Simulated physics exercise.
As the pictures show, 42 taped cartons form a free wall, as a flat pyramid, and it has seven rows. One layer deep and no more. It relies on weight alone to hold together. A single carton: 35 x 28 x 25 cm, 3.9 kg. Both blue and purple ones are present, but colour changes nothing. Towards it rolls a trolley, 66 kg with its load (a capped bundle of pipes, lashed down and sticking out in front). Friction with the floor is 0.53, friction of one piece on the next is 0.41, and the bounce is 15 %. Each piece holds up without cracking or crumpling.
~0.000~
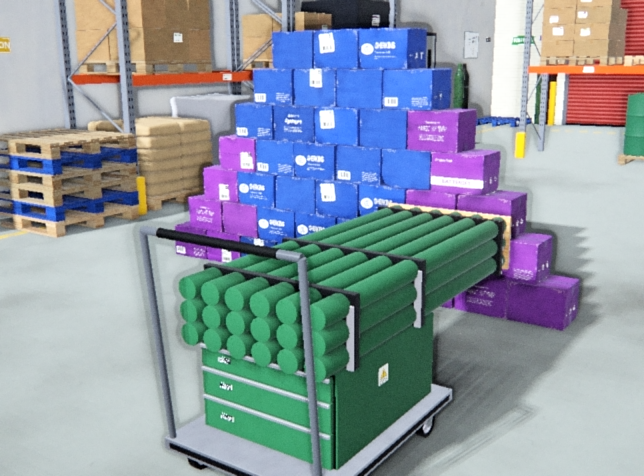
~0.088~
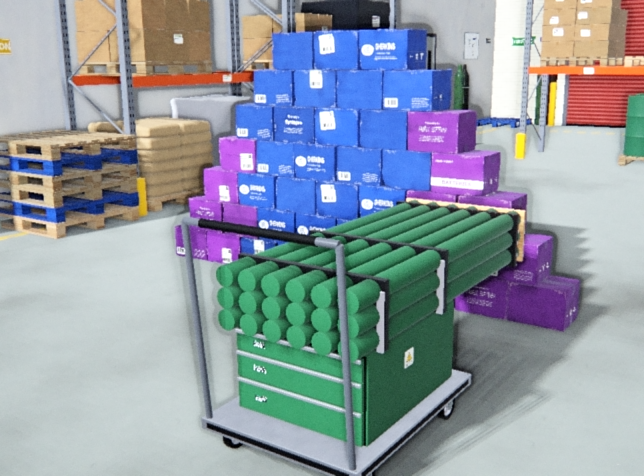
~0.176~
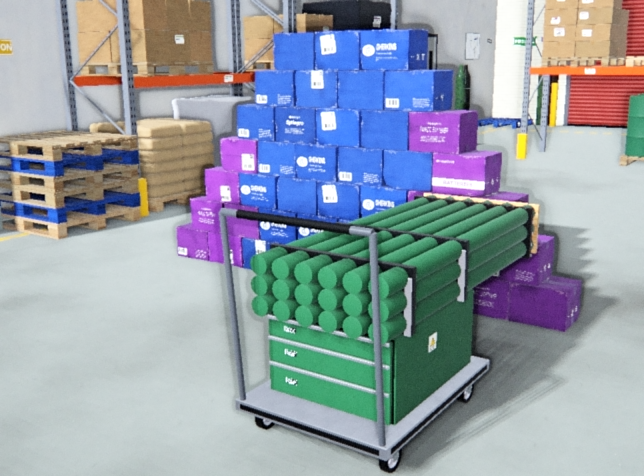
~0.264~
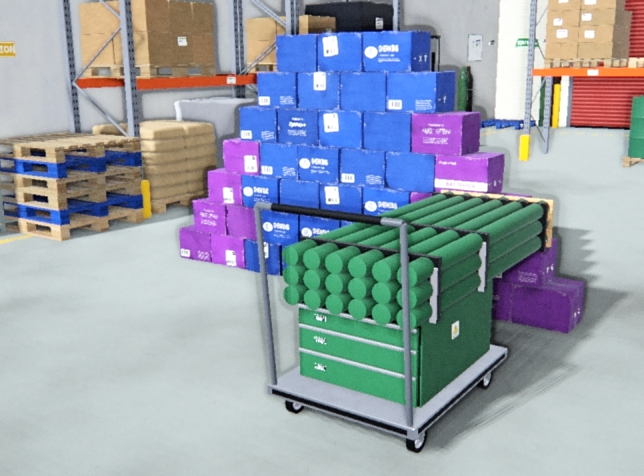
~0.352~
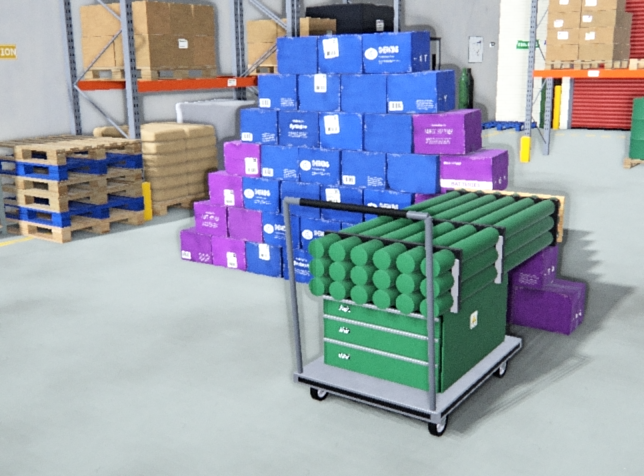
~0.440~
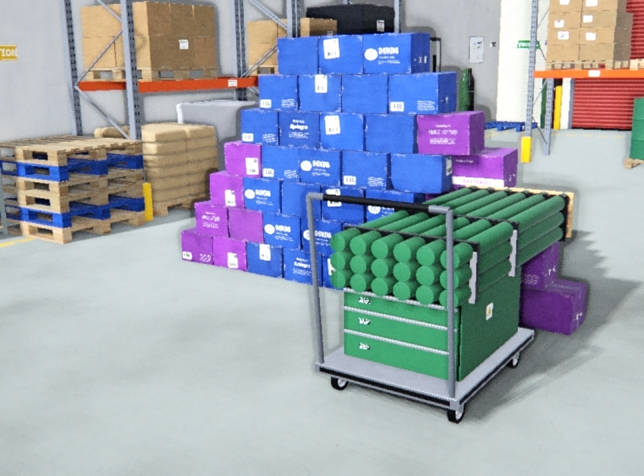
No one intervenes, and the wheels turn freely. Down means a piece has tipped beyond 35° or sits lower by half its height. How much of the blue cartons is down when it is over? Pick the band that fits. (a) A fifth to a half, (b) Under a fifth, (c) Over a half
b.
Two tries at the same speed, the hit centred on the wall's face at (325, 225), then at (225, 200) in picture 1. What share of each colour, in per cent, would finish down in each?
Down by colour - purple: 10%, then 30%; blue: 80%, then 50%.
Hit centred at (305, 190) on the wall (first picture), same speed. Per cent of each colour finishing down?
Result - purple: 10 %; blue: 70 %.
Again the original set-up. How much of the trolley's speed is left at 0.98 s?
About 0.7 m/s.
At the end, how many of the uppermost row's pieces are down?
Exactly 0.
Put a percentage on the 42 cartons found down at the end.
Near enough 5 per cent of them, I reckon.
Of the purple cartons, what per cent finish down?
Purple share down - 20 in a hundred.
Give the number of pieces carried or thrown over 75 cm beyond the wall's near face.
Around 2, give or take.
After 0.54 s, load 38 cm past the wall's line, still rolling; none of the 27 blue cartons down (0 of 42 in all colours); top blue carton unmoved; top purple carton 12 cm from its place.
After 0.76 s, load 71 cm past the wall's line, still rolling; none of the 27 blue cartons down (2 of 42 in all colours); top blue carton unmoved; top purple carton 25 cm from its place.
After 0.98 s, load 90 cm past the wall's line, still rolling; none of the 27 blue cartons down (3 of 42 in all colours); top blue carton unmoved; top purple carton 6° from how it stood.
After 1.34 s, load 1.02 m past the wall's line, still rolling; none of the 27 blue cartons down (3 of 42 in all colours); top blue carton unmoved; top purple carton 13° from how it stood.
In the end (2.0 s), load 98 cm past the wall's line, still rolling; none of the 27 blue cartons down (3 of 42 in all colours); top blue carton unmoved; top purple carton 17° from how it stood. That is 0 per cent. From the last view, middles, top blue carton near (353, 54), top purple carton near (476, 136).
